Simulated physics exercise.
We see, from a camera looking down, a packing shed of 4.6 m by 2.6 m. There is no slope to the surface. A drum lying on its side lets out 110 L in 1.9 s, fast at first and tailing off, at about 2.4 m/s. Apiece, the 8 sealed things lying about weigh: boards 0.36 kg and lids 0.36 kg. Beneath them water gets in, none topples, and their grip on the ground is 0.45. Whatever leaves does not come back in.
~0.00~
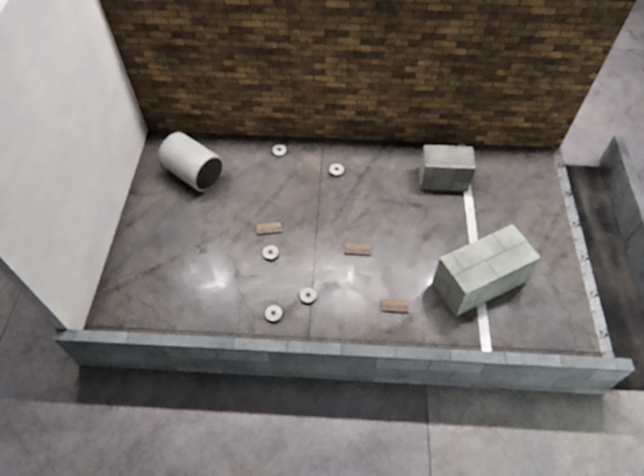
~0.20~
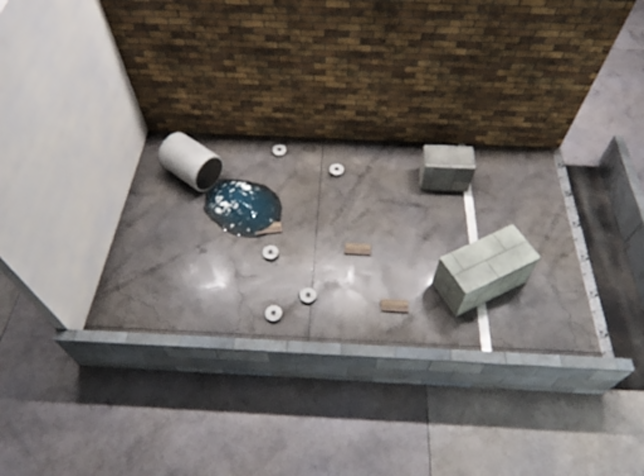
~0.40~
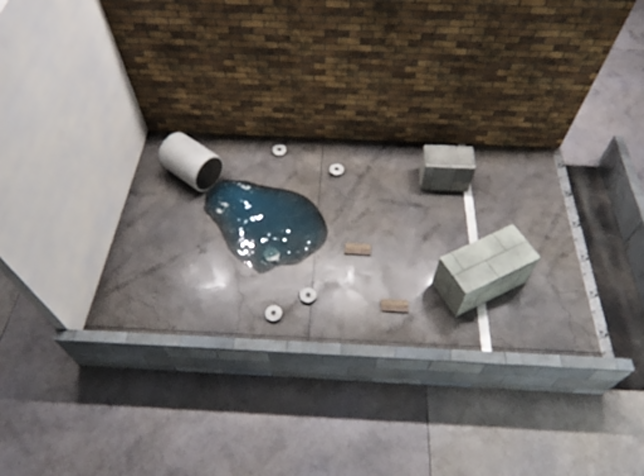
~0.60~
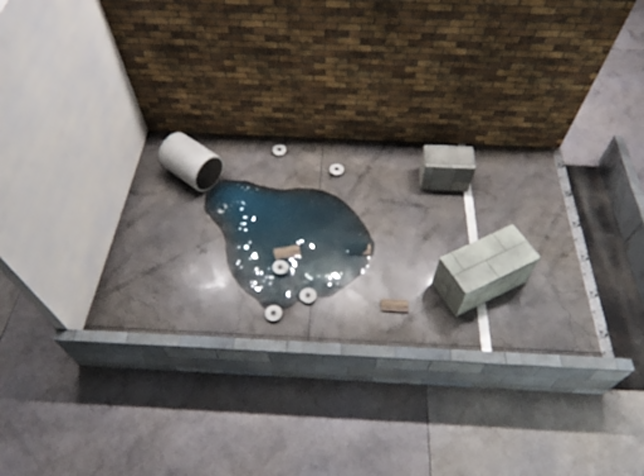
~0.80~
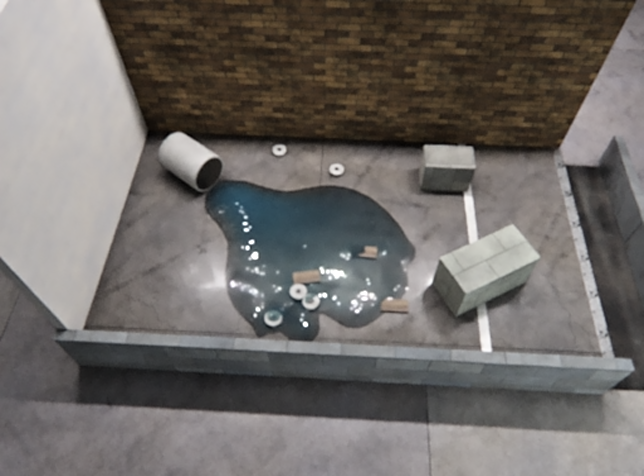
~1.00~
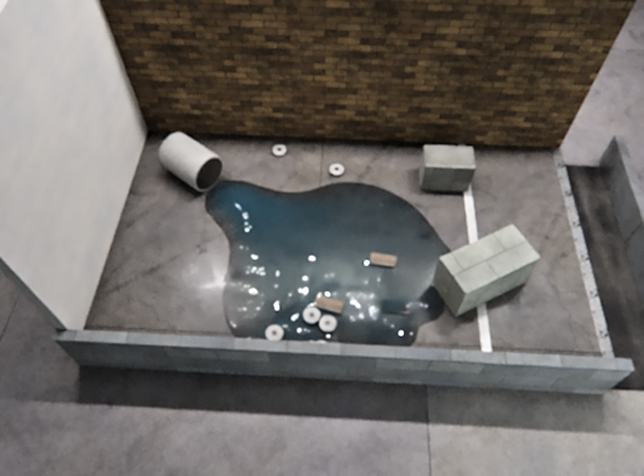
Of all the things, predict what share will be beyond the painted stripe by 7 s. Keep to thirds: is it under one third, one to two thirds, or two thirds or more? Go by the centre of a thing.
The share is one to two thirds.
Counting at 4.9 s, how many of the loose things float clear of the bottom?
Total: 1.
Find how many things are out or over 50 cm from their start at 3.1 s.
By then the count is 6.
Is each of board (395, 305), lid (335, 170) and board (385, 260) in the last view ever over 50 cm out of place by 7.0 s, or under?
Taking them in order, the first is above the mark, the second below the mark and the third above the mark.
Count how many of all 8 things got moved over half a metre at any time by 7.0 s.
6.
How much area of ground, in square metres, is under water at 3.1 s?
I'd put it close to 4.5 m2.
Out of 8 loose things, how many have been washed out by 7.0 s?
I count 3 of them.
After 1.4 s 0 of 8 are over the mark; 6 afloat.
After 3.1 s 4 of 8 are over the mark; 3 afloat.
After 4.9 s 4 of 8 are over the mark; 1 afloat.
After 7.0 s 4 of 8 are over the mark; 0 afloat.
